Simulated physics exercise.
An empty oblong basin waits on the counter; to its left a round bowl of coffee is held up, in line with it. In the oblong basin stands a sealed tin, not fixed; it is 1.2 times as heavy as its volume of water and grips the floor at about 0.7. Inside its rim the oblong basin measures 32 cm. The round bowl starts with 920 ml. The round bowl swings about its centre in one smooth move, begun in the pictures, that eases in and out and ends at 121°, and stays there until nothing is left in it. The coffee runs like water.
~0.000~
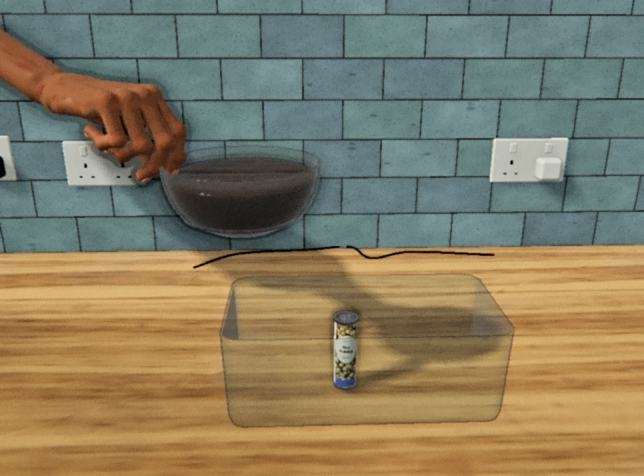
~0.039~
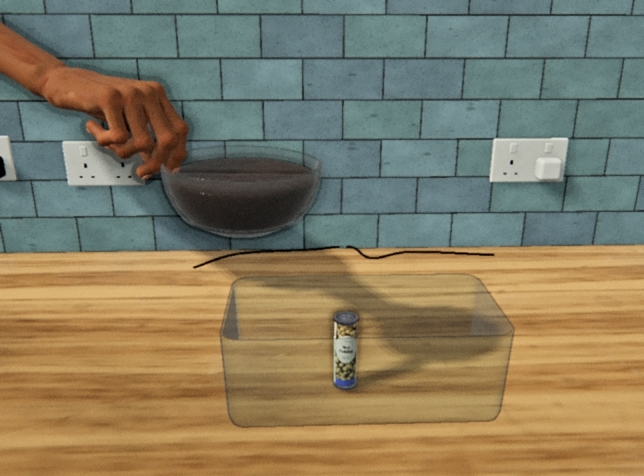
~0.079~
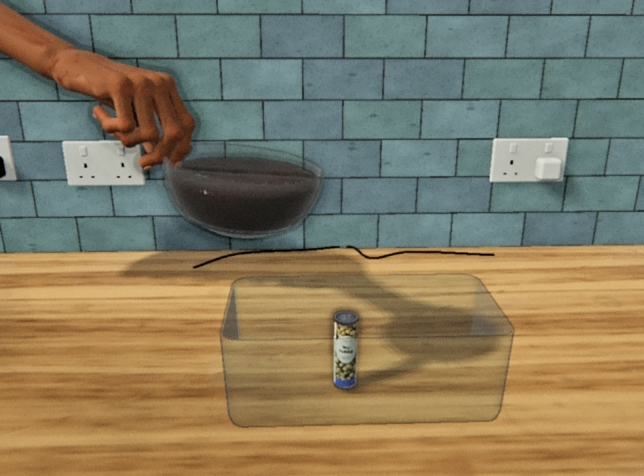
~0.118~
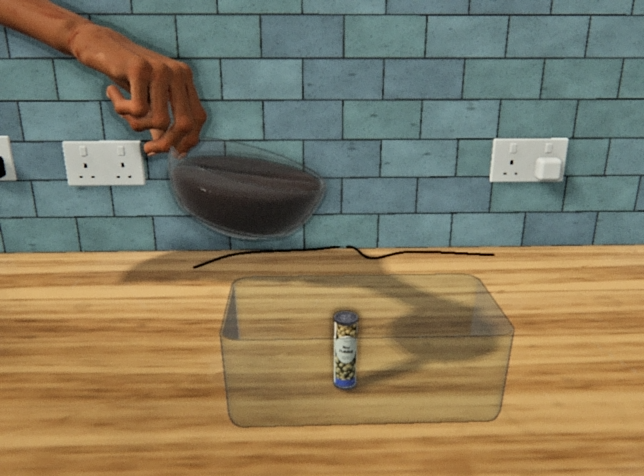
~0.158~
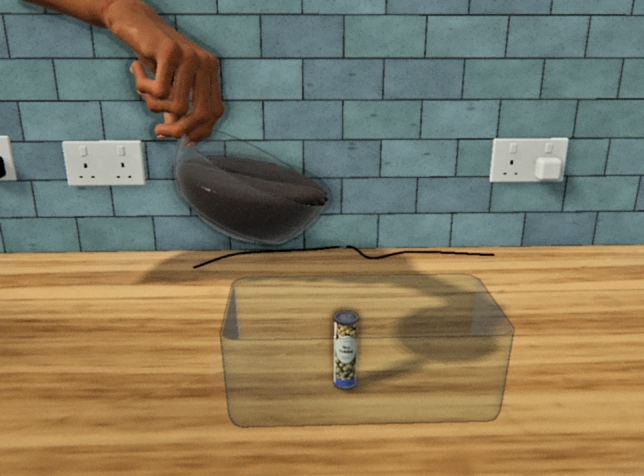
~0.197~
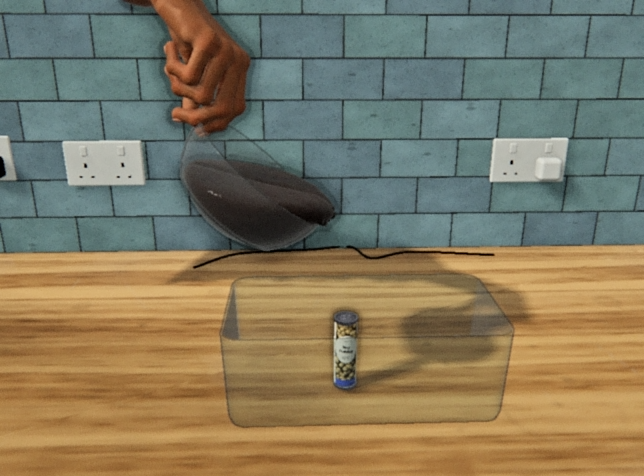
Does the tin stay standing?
The tin falls.
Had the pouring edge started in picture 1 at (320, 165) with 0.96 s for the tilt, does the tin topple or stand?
Then it keeps standing.
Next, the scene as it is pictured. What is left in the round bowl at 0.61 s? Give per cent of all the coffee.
About 0 per cent.
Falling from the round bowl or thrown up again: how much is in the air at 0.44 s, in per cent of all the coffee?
About 18 per cent.
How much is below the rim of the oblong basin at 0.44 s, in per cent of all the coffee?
Some 80 per cent.
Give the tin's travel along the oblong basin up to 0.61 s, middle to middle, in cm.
Some 3 cm.
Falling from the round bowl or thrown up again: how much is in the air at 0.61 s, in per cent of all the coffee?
About 8 per cent.
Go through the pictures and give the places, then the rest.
The first frame shows tilt 0°; pouring edge (319, 163); surface from (168, 174) to (316, 173); the oblong basin's rim runs from (227, 307) to (495, 303); the tin's top is at (346, 320).
The second frame shows tilt 2°; pouring edge (320, 165); surface from (169, 173) to (317, 174).
The third frame shows tilt 8°; pouring edge (323, 173); surface from (171, 169) to (319, 178).
The fourth frame shows tilt 17°; pouring edge (325, 185); surface from (175, 166) to (322, 183).
The fifth frame shows tilt 29°; pouring edge (324, 202); surface from (179, 163) to (320, 191); 2 per cent is over the edge.
The sixth frame shows tilt 42°; pouring edge (319, 220); surface from (185, 164) to (298, 193); 10 per cent is over the edge.
By 0.44 s the tilt is 117° and 2 per cent is still to pour; the tin stands where it began.
By 0.61 s the tilt is 121° and 0 per cent is still to pour; the tin leans 14°.
By 0.79 s the tilt is 121° and 0 per cent is still to pour; the tin lies on its side.
By 0.99 s the tilt is 121° and 0 per cent is still to pour; the tin lies on its side.
At rest the tin lies on its side.
